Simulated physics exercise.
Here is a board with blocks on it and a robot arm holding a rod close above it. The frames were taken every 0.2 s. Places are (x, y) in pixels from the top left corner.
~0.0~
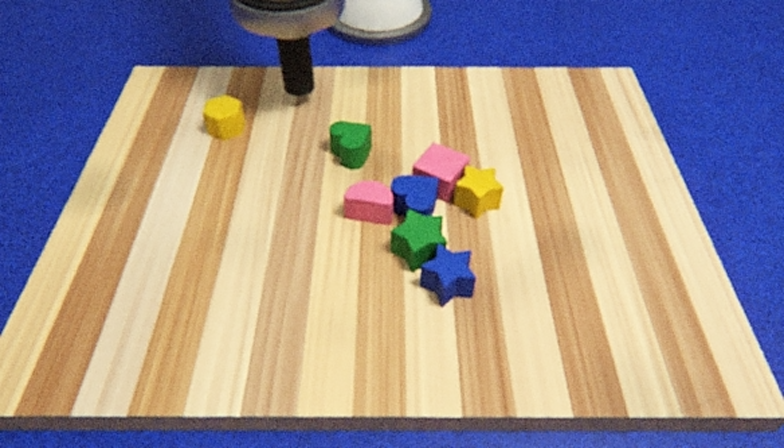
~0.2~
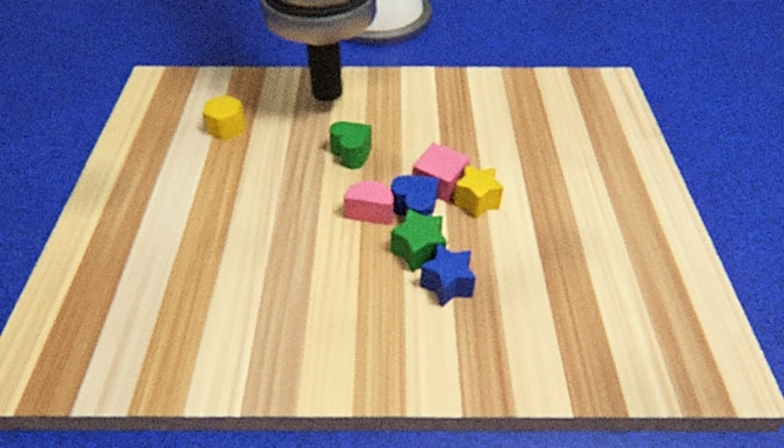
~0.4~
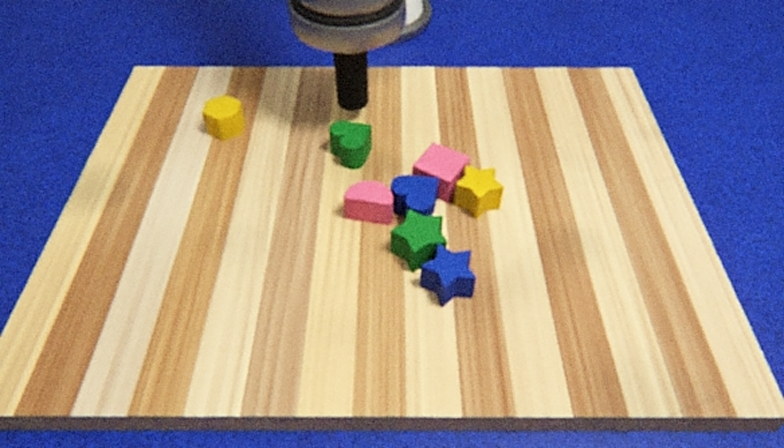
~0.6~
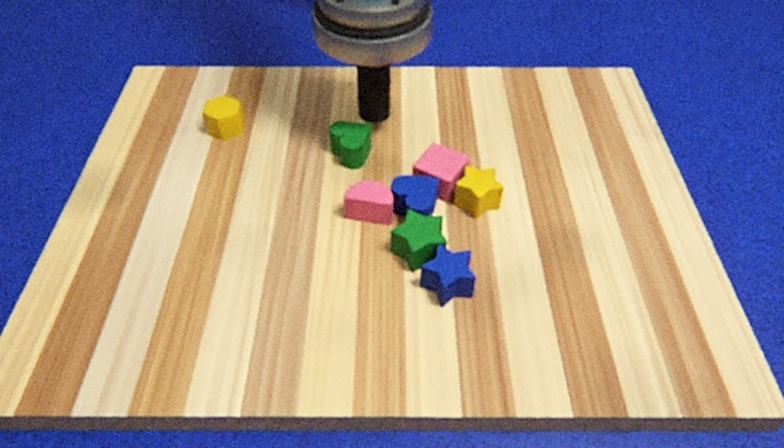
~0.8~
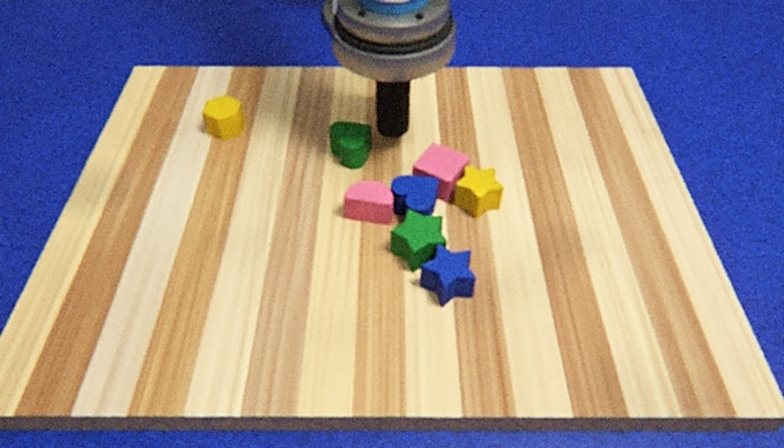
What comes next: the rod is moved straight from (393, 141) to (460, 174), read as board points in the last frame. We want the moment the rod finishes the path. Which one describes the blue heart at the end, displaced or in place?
It keeps its position.
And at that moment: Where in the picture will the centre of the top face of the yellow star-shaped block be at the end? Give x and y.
I predict (502, 206).
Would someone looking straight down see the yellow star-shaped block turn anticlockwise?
Yes, it checks out.
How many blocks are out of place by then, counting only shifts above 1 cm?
Two blocks shift.
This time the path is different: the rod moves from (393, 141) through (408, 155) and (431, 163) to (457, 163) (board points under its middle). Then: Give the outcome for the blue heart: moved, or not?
If the rod follows that path, the blue heart stays in its place.
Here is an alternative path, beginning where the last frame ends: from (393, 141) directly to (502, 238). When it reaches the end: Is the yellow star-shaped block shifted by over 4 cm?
I believe so.
The first path, step by step. Halfway along, rod (428, 144); pink four-sided block (446, 164); yellow star-shaped block (485, 184).
At the end, rod (462, 160); blue heart not moved; pink four-sided block (465, 179), turned 60° clockwise; yellow star-shaped block (502, 206), turned 30° anticlockwise.
